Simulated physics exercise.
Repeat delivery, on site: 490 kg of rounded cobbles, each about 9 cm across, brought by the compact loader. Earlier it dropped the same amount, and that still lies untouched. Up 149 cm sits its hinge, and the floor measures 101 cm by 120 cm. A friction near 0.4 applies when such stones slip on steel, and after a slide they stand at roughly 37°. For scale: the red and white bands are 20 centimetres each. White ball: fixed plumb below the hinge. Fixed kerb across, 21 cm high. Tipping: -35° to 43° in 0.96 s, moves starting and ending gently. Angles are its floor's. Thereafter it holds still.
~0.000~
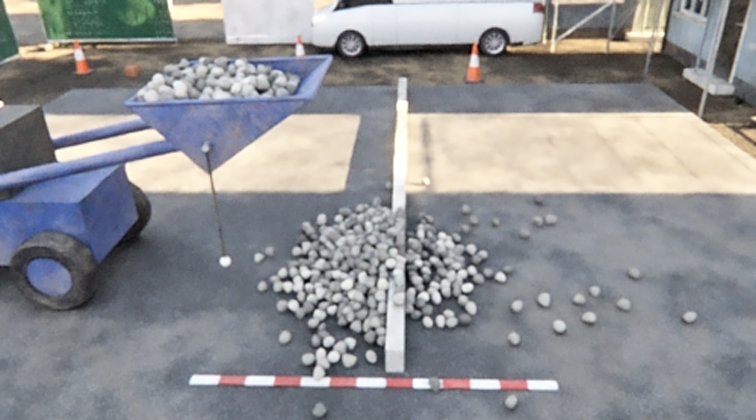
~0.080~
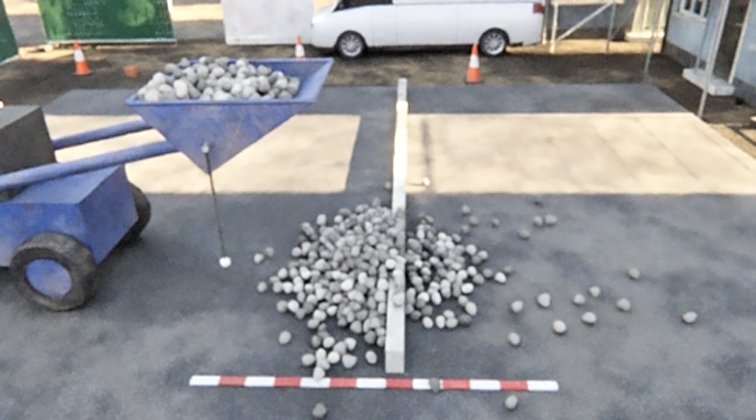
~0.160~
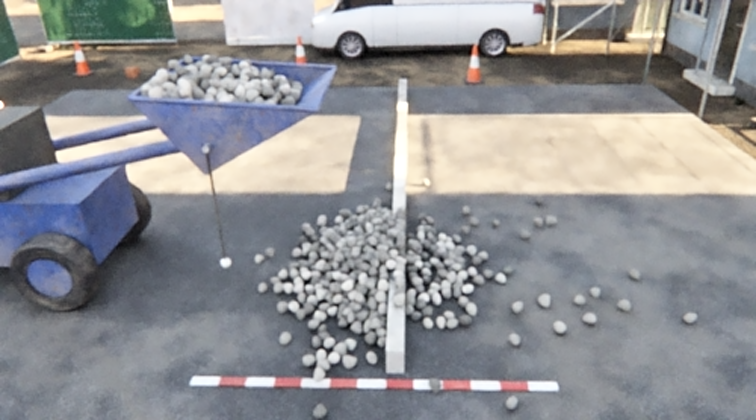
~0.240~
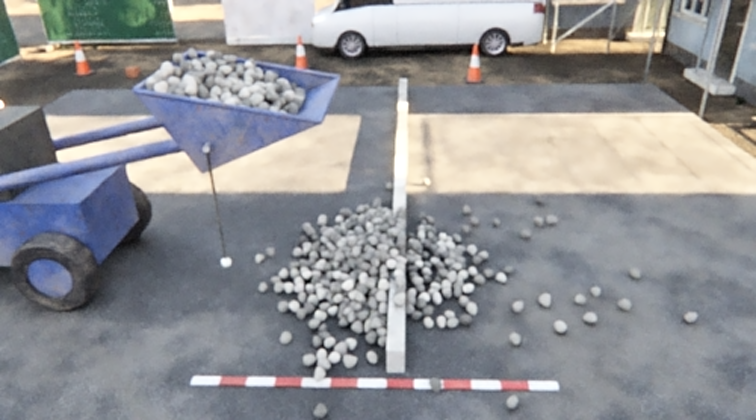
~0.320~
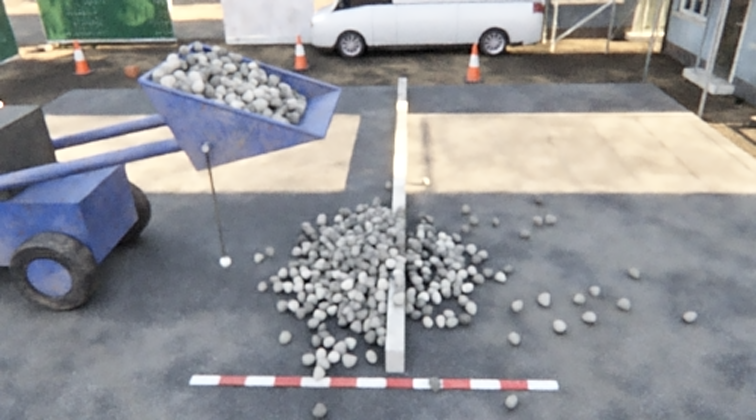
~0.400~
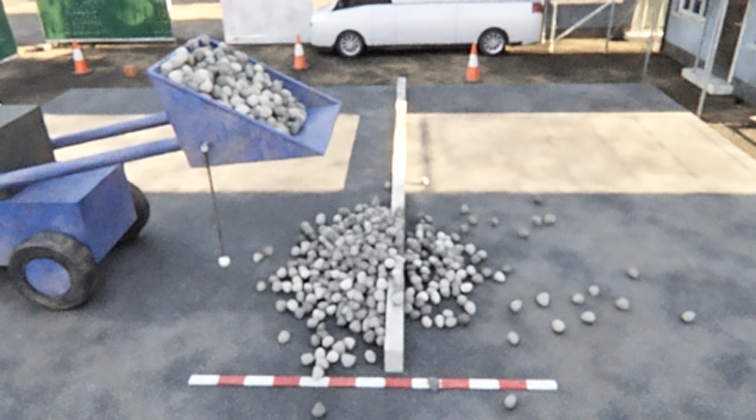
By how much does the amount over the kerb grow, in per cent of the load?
About 10 per cent.
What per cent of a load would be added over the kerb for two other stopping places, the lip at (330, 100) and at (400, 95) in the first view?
The first would add some 25 per cent and the second some 95 per cent.
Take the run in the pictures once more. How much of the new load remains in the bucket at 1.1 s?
Close to 65 in a hundred is still held.
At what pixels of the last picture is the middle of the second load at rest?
They settle centred around (342, 253).
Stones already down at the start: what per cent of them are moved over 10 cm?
Near 10 per cent, I reckon.
After 0.7 s the floor is at 31°; in per cent of one load, 100 in the bucket, 79 on this side of the kerb, 21 over the kerb; the foremost stones are at (595, 272).
After 1.1 s the floor is at 43°; in per cent of one load, 63 in the bucket, 116 on this side of the kerb, 21 over the kerb; the foremost stones are at (595, 272).
After 1.4 s the floor is at 43°; in per cent of one load, 11 in the bucket, 166 on this side of the kerb, 23 over the kerb; the foremost stones are at (595, 272).
After 4.1 s the floor is at 43°; in per cent of one load, 0 in the bucket, 169 on this side of the kerb, 31 over the kerb; the foremost stones are at (591, 259). Net gain over the kerb, 10.
